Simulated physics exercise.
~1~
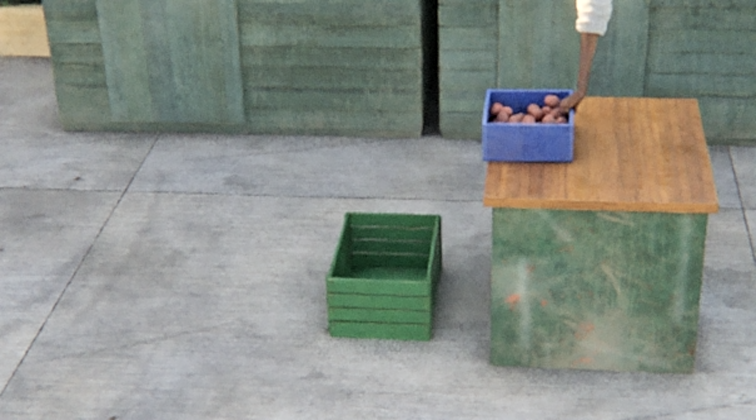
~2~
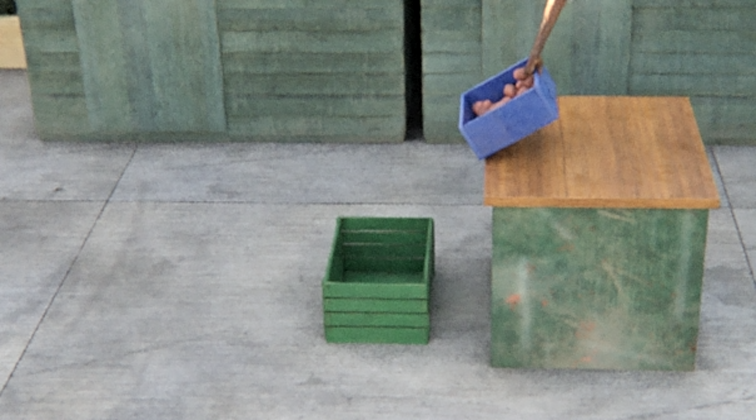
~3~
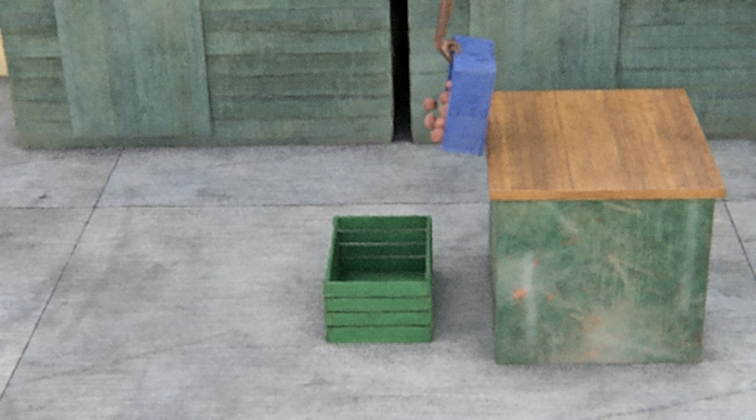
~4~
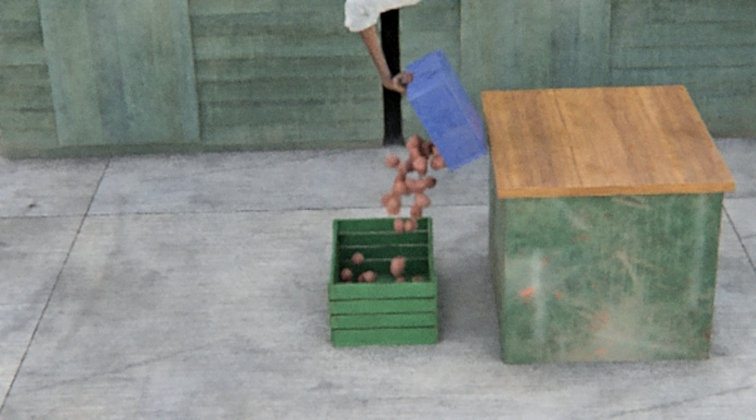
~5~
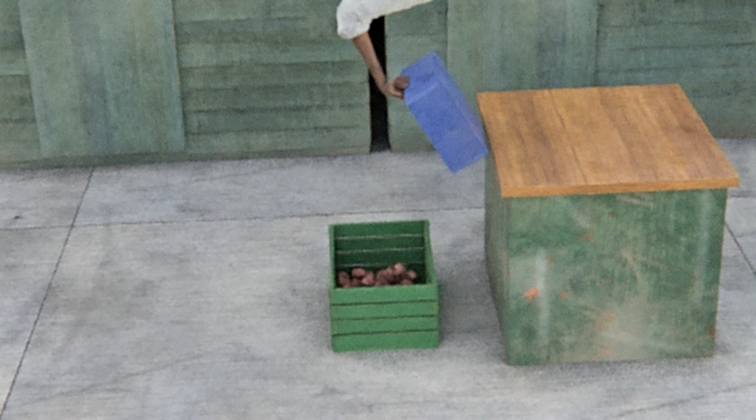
At first, a blue crate of red potatoes sits at the left end of a wooden-topped bench, with a hand at its rim and an empty green bin on the ground below to the left. The hand lifts the crate and tips it leftward over the edge. As it swings onto its side, potatoes begin to spill from its open top. The arm, in a white sleeve, tilts it further, and the potatoes tumble in a loose stream into the bin. Finally the crate is held upturned with nothing more falling, and the potatoes lie in the green bin, with none visible on the ground.
